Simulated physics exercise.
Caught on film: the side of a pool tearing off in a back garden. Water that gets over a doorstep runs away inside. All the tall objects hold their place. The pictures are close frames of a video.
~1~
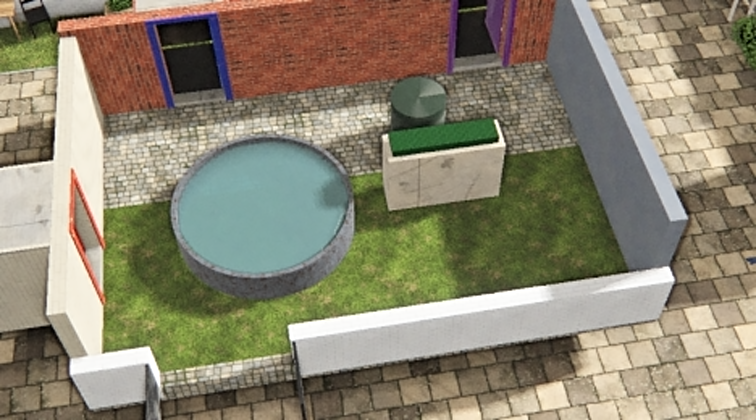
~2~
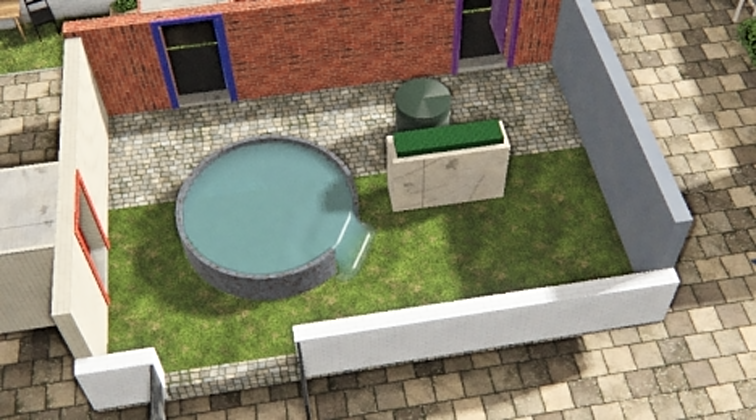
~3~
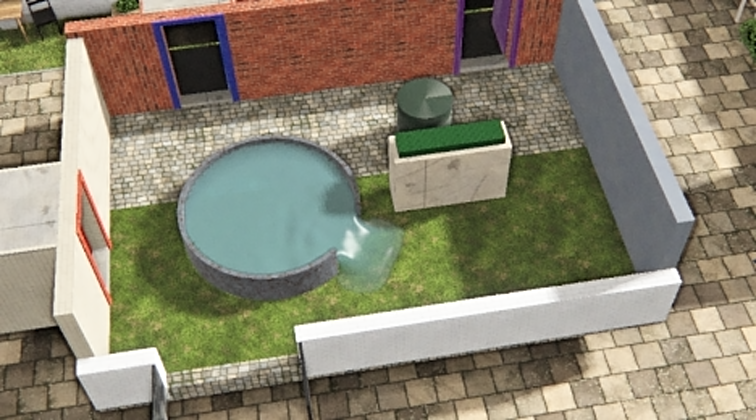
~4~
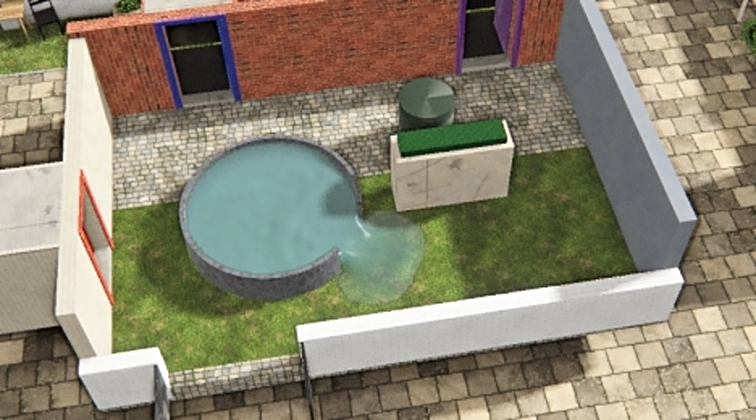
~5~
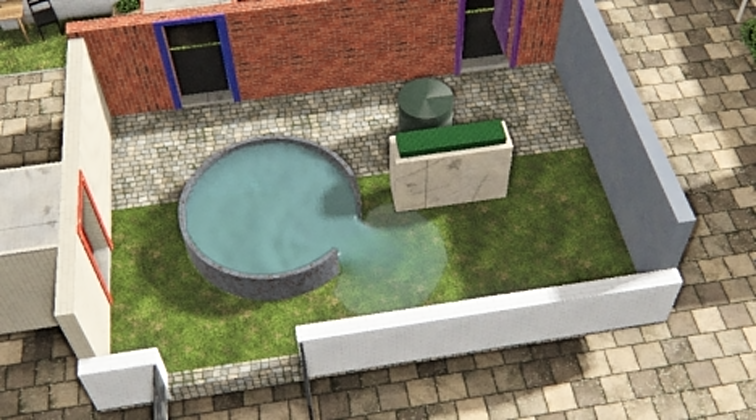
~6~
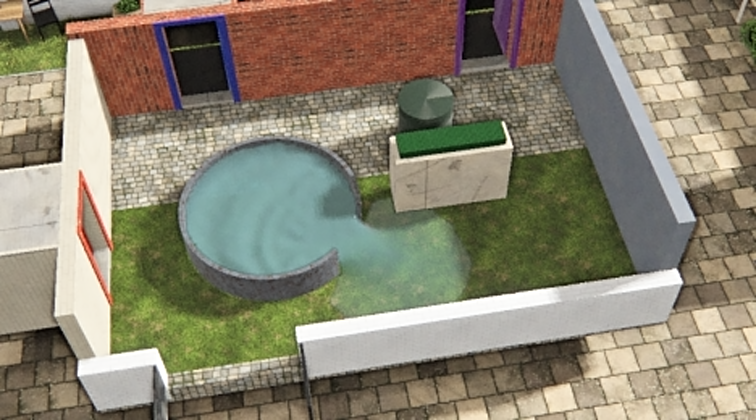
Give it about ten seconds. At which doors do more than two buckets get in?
The red door admits no more than that; the blue door admits no more than that; the purple door admits no more than that.
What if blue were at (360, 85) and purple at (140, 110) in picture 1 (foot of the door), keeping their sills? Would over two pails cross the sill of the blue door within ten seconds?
Then: The blue door holds.
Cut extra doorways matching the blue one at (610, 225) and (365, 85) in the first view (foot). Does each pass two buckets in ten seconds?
In that order: Takes more, stays under.
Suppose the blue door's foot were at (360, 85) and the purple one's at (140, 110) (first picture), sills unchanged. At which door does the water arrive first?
I say the blue-painted one.
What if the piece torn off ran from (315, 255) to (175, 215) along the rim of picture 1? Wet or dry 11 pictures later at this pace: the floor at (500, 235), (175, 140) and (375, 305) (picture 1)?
In turn: No water, not flooded, under water.
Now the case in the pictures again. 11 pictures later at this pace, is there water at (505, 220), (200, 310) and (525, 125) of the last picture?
In turn: Awash, dry, dry.
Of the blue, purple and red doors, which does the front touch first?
First comes the one in purple.
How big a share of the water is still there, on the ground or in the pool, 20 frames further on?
Some 100 per cent.
A moment on, water covers 15 % of the floor; the red door not reached, the blue door not reached, the purple door not reached.
Next, water covers 25 % of the floor; the red door not reached, the blue door not reached, the purple door not reached.
Then, water covers 35 % of the floor; the red door not reached, the blue door not reached, the purple door not reached.
Later, water covers 55 % of the floor; the red door not reached, the blue door not reached, the purple door wet at the sill, nothing in.
In the end, water covers 75 % of the floor; the red door not reached, the blue door not reached, the purple door wet at the sill, nothing in.
